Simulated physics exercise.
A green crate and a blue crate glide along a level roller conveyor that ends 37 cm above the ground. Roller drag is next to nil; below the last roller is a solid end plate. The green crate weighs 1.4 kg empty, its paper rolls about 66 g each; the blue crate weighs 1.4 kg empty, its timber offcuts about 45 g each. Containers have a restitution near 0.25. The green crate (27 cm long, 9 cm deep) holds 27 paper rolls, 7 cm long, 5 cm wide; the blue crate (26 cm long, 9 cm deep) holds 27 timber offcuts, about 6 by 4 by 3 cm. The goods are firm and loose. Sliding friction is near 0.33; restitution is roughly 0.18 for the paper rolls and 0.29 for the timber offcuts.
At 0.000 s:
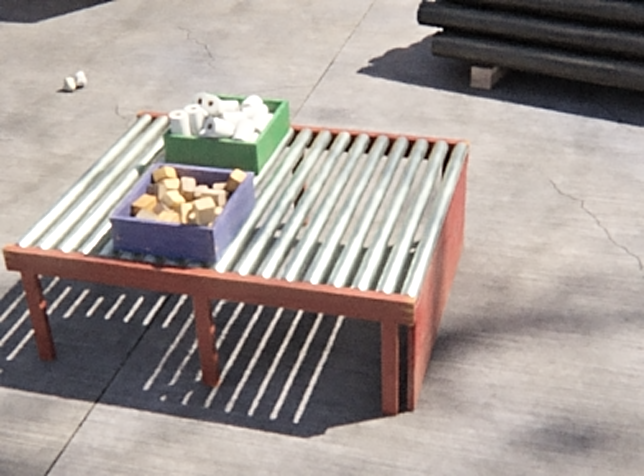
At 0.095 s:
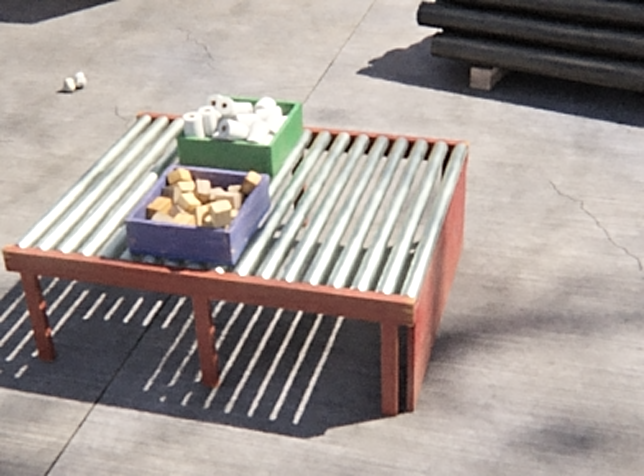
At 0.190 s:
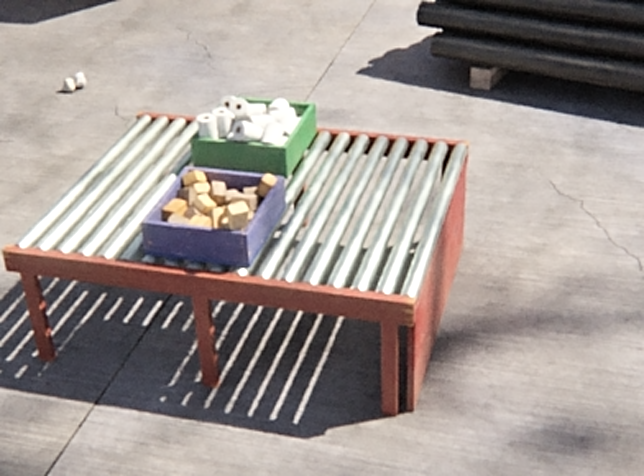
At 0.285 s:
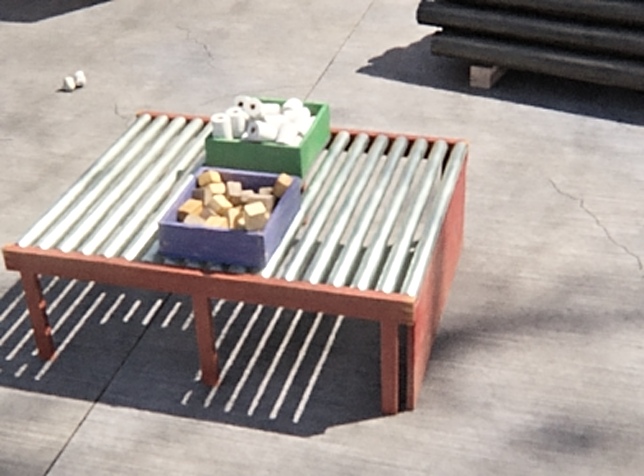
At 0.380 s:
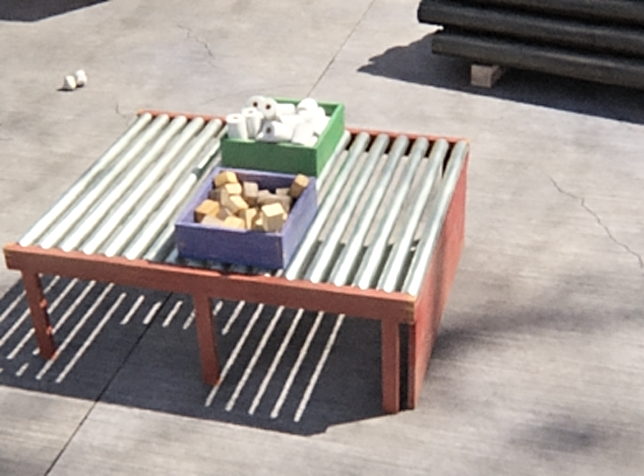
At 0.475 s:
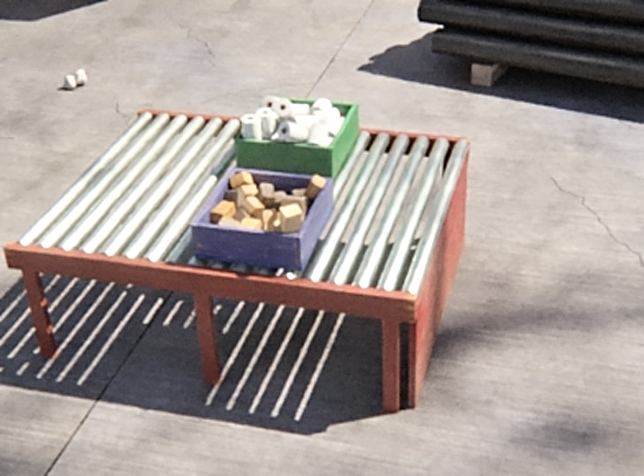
Two crates, one green and one blue, glide slowly to the right along a roller conveyor.
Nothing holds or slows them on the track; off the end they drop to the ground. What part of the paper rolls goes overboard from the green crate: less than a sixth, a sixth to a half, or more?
Out of the green crate go over half of the paper rolls.
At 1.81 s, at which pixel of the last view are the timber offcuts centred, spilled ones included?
Near (508, 342).
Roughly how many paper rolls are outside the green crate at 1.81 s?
Roughly 4 of them.
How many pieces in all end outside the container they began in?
Some 50 pieces.
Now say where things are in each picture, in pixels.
In the first picture (places track the rim corner closest to us here), green crate (253, 143); blue crate (209, 228); 51 cm to the end; all still inside.
In the second picture, green crate (267, 145); blue crate (226, 230); 47 cm to the end.
In the third picture, green crate (282, 146); blue crate (243, 232); 42 cm to the end.
In the fourth picture, green crate (297, 146); blue crate (260, 233); 38 cm to the end.
In the fifth picture, green crate (312, 147); blue crate (278, 234); 33 cm to the end.
In the sixth picture, green crate (328, 147); blue crate (296, 235); 29 cm to the end; all still inside.
After 1.09 s, the leading end passes the last roller.
After 1.61 s, the green crate is level with 0 of 27 out and the blue crate leans 23° with 0 of 27 out.
After 1.81 s, the green crate leans 48° with 4 of 27 out and the blue crate leans 76° with 2 of 27 out.
After 2.16 s, the green crate has gone over with 20 of 27 out and the blue crate has gone over with 19 of 27 out.
Final count (at 3.32 s), the green crate leans 57° with 25 of 27 out and the blue crate leans 49° with 23 of 27 out. Asked share, 25 of 27, 93 per cent.
